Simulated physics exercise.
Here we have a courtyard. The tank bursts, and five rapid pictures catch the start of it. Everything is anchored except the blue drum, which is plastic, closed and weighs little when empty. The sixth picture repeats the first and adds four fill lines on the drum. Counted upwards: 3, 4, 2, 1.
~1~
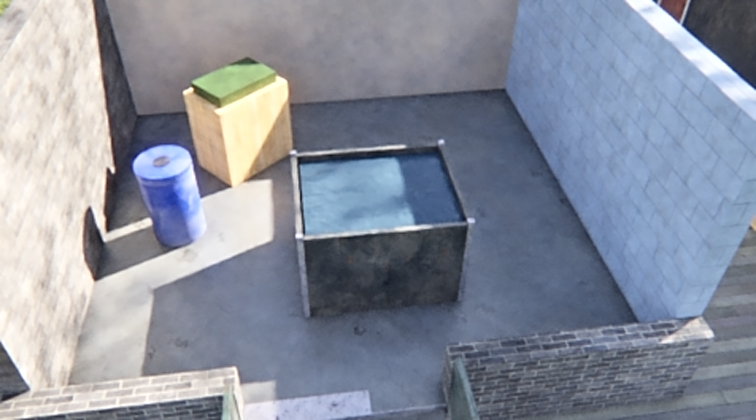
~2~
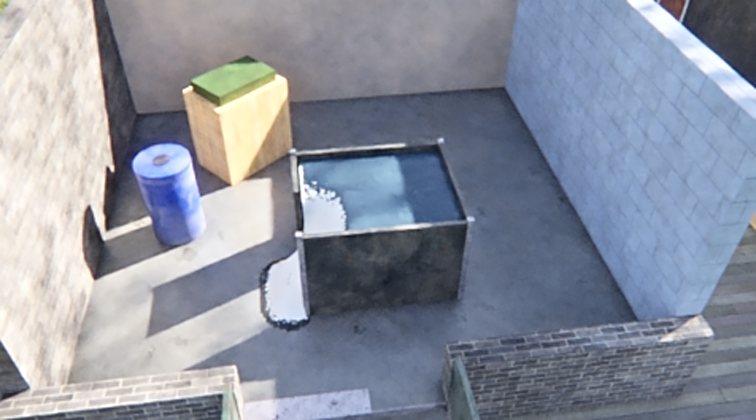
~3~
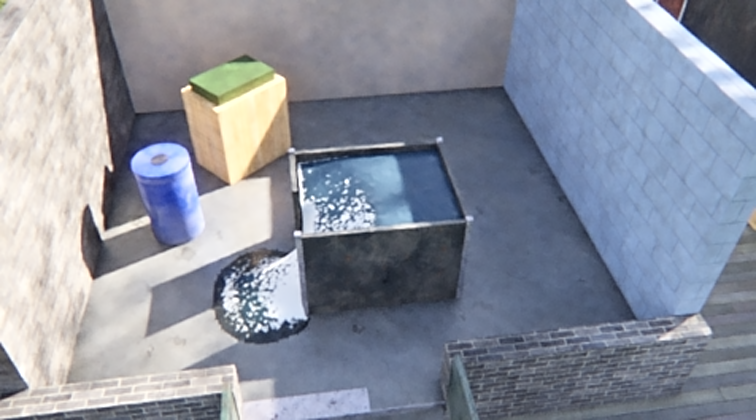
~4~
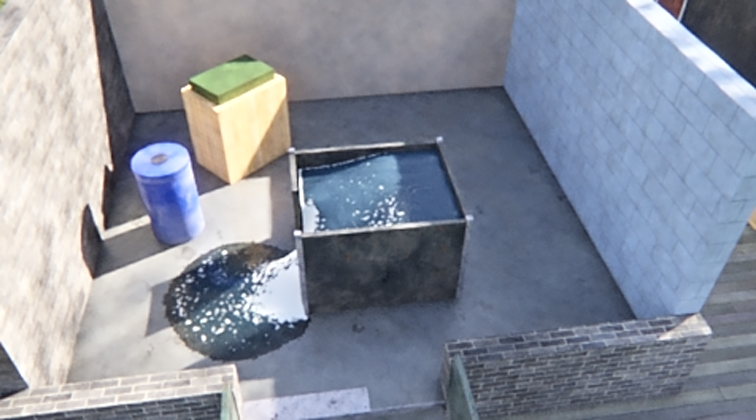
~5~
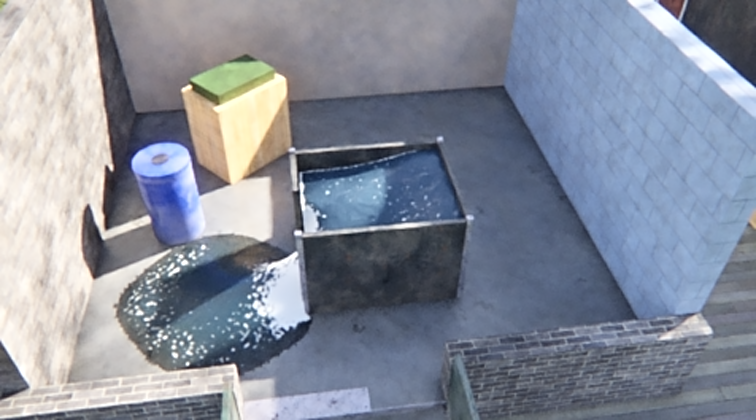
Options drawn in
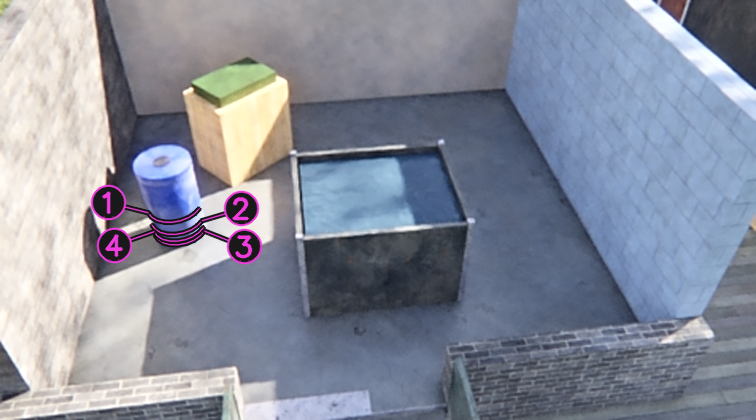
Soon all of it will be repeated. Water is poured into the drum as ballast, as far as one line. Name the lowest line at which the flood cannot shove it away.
1 is the one.
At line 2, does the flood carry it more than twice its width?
No, it does not.
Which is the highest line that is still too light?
It is 2.
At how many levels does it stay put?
One.
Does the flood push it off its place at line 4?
Yes, that goes wrong.
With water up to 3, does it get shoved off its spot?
Yes, that goes wrong.
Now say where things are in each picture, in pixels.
Lid of the blue drum at (163, 162); tank full, its middle at (377, 193); open gate at (343, 359), in the first picture.
In the second picture, 1 % of the ground wet, in view closest to the drum at (274, 268).
In the third picture, 4 % of the ground wet, in view closest to the drum at (230, 270).
In the fourth picture, 7 % of the ground wet, in view closest to the drum at (218, 253).
Lid of the blue drum at (162, 159); 10 % of the ground wet, in view closest to the drum at (189, 248), in the fifth picture.
On the marked copy, 1 at (172, 222); 2 at (175, 234); 3 at (178, 244); 4 at (177, 241); from the bottom up 3, 4, 2, 1.
Choosing 1, it shifts by a finger or two and stays.
Choosing 2, it is pushed about its own width away.
Choosing 3, it is pushed about 6 times its own width away.
Choosing 4, it is pushed about 4 times its own width away.
